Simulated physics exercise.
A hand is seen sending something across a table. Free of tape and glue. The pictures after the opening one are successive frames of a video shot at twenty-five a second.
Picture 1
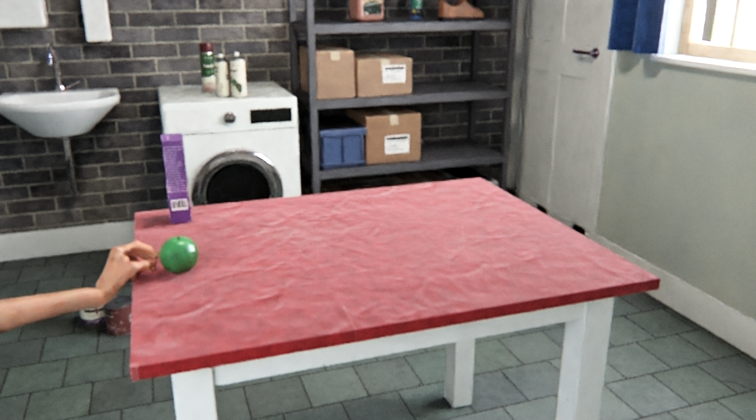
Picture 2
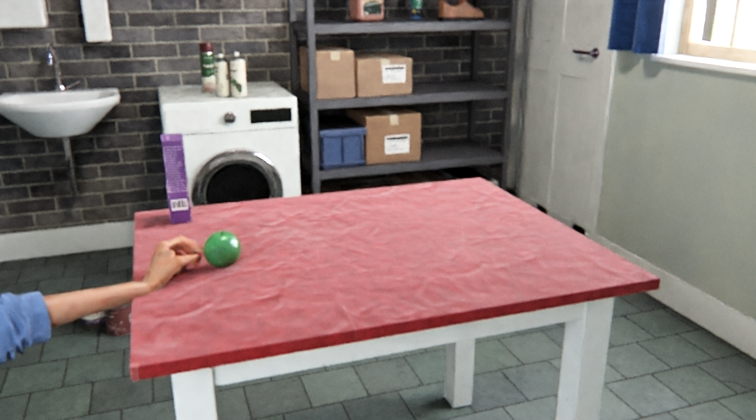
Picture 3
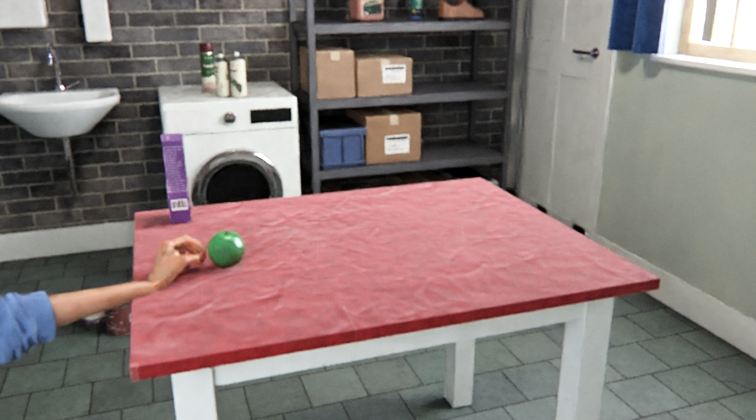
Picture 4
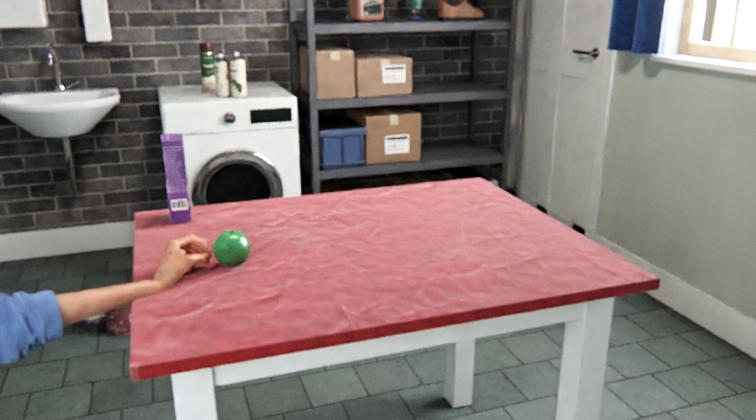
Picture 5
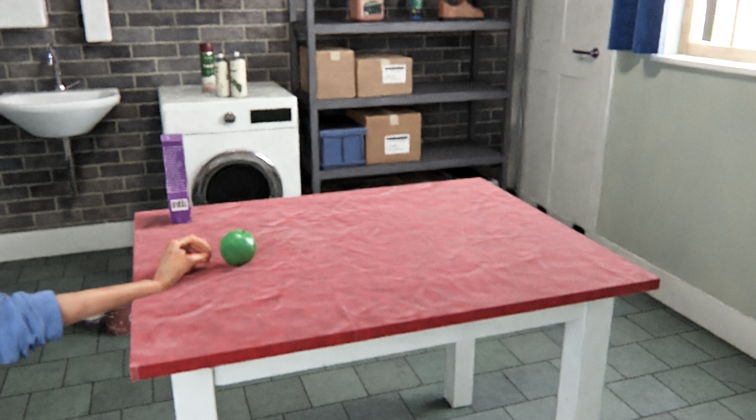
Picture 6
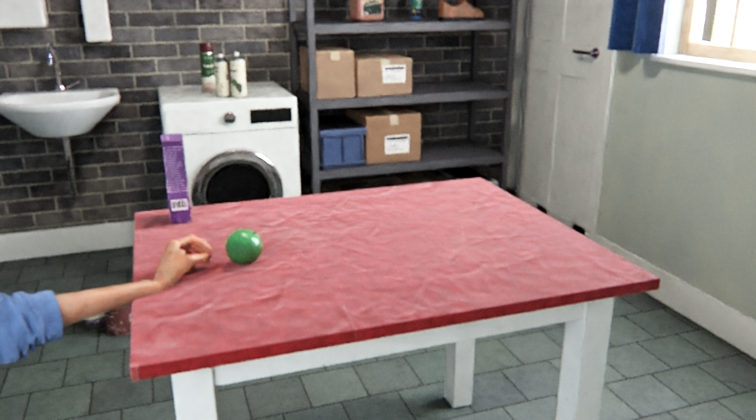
A green apple is nudged rightward by a hand reaching in from the left across a red-topped white table, seen from slightly above in a utility room with a fixed view. A purple box stands at the table's back left corner, with a sink, white washing machine and dark shelves of boxes behind. The apple rolls a short way with the hand following, then creeps slightly farther right, leaving the fingers a little behind.
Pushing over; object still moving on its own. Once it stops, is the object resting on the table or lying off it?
Most likely it never makes it off the table.
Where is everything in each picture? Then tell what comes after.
The first picture shows under the hand; green apple (179, 255).
The second picture shows under the hand; green apple (223, 250).
The third picture shows under the hand; green apple (227, 249).
The fourth picture shows green apple (232, 248).
The fifth picture shows green apple (238, 248).
The sixth picture shows green apple (244, 247) shifted a little.
Then, 0.10 s on from there, green apple shifted about its own width near (257, 245).
Then, 0.20 s on from there, green apple shifted about its own width near (268, 244).
Then, 0.30 s on from there, green apple shifted about its own width near (277, 243).
Then, 0.50 s on from there, green apple shifted about its own width near (288, 242).
In the end, moved from the start, green apple. At the end, from the last picture's camera, green apple near (292, 241).
